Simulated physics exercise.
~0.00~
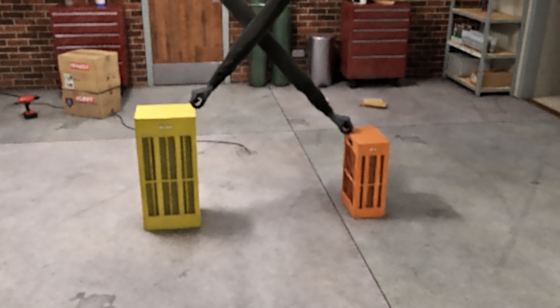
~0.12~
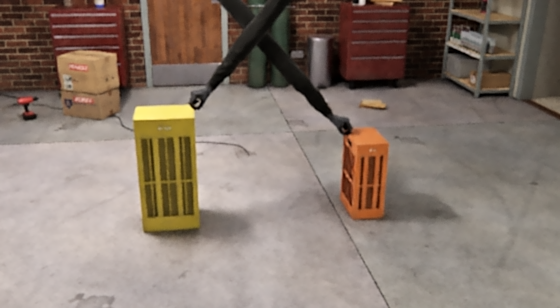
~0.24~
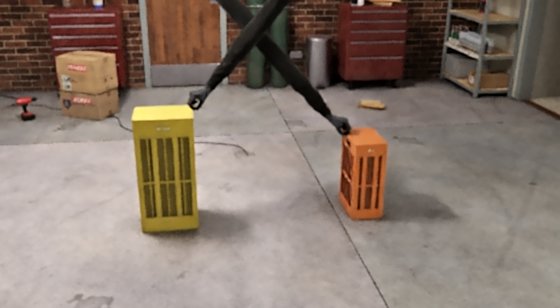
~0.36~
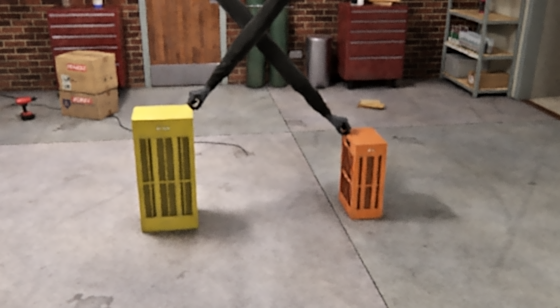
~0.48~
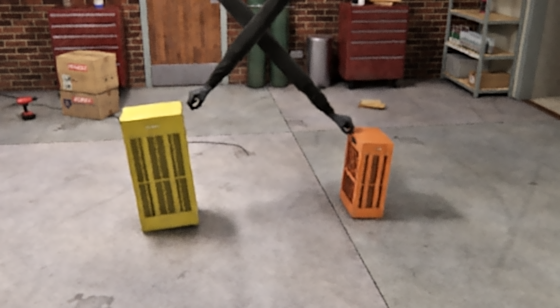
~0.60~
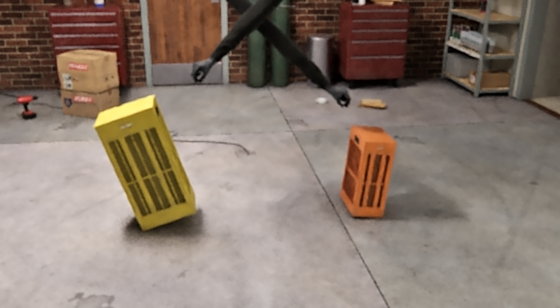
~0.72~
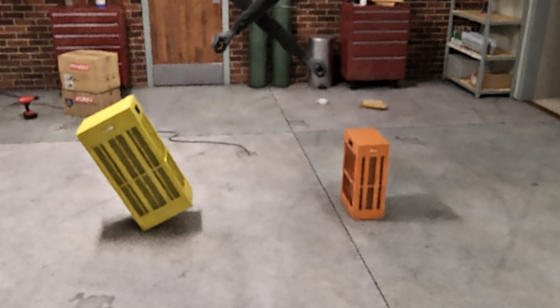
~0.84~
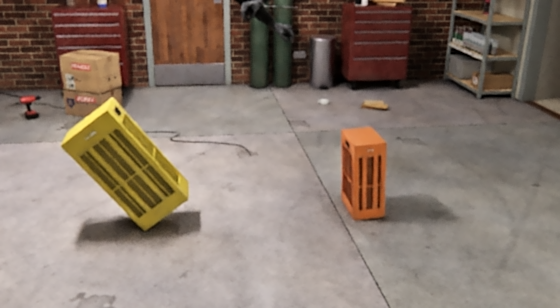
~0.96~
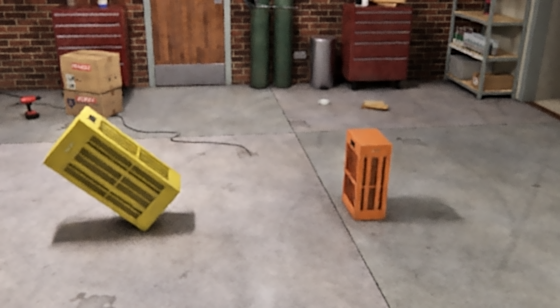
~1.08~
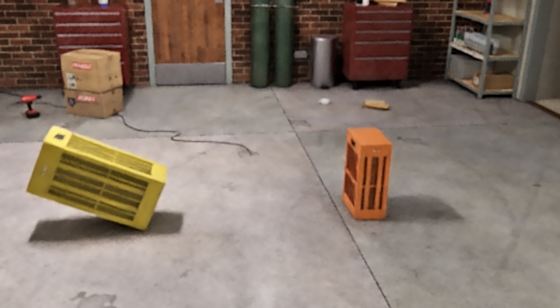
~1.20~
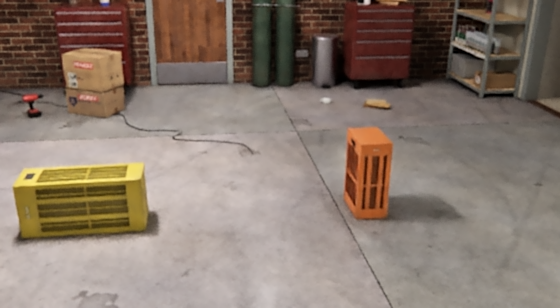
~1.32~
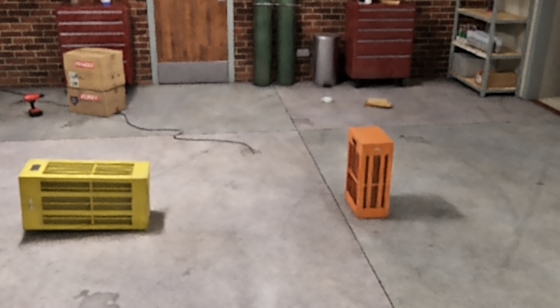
The tall yellow crate tipped to the left after two dark arms reached down to the crates and then drew away, and it kept leaning until it landed on its side on the garage floor, while the smaller orange crate ended up standing upright.
